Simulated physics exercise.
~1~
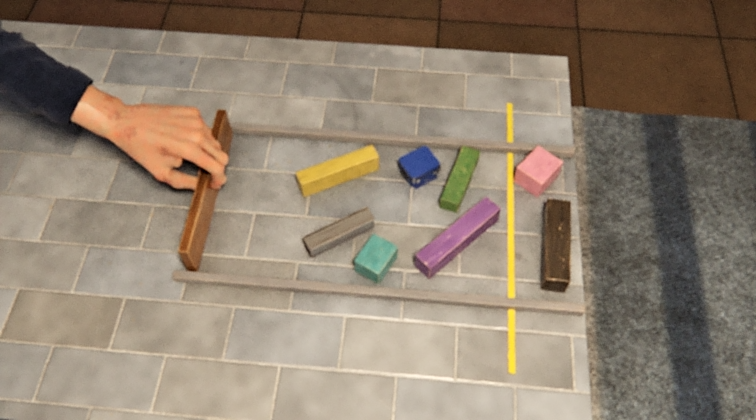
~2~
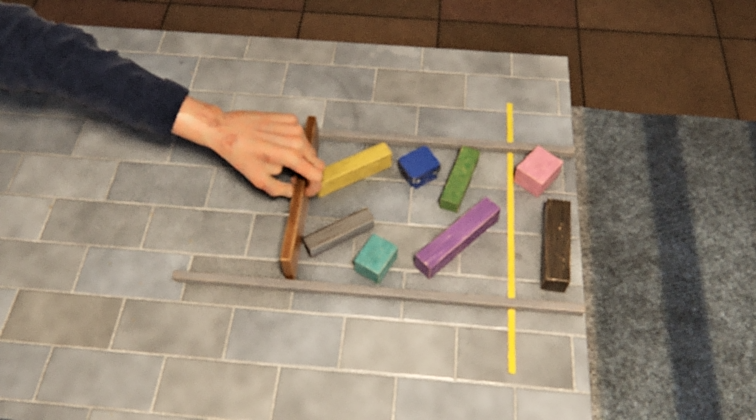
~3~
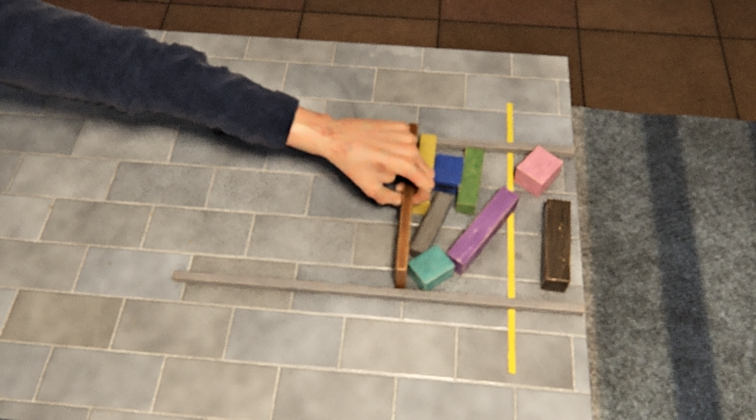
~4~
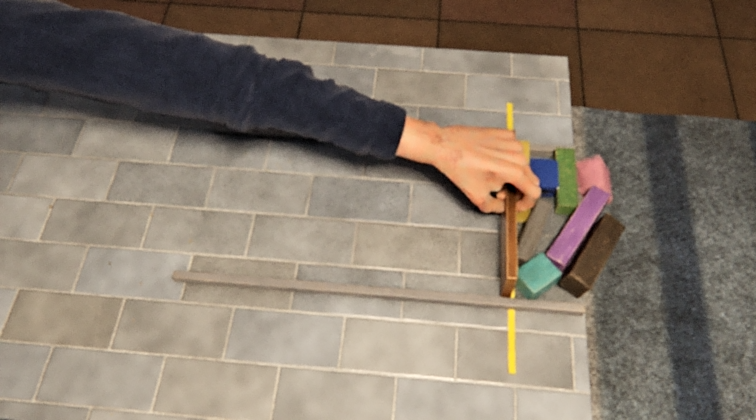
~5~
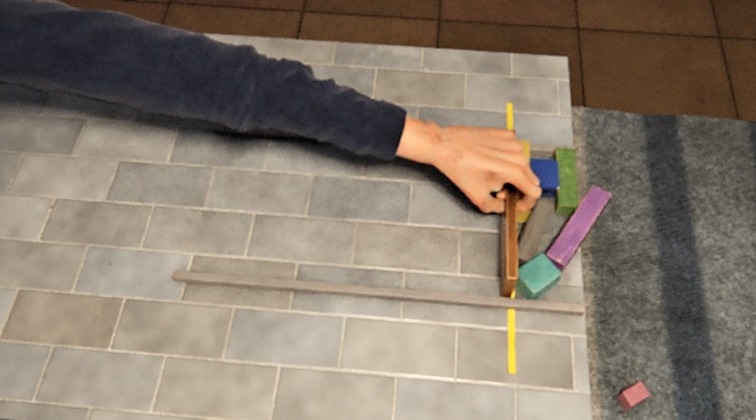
A hand pushed a wooden board to the right between two rails, sweeping a scatter of colorful blocks together until it stopped at the yellow tape, and the pink block and the dark bar were shoved off the edge while the rest stayed up.
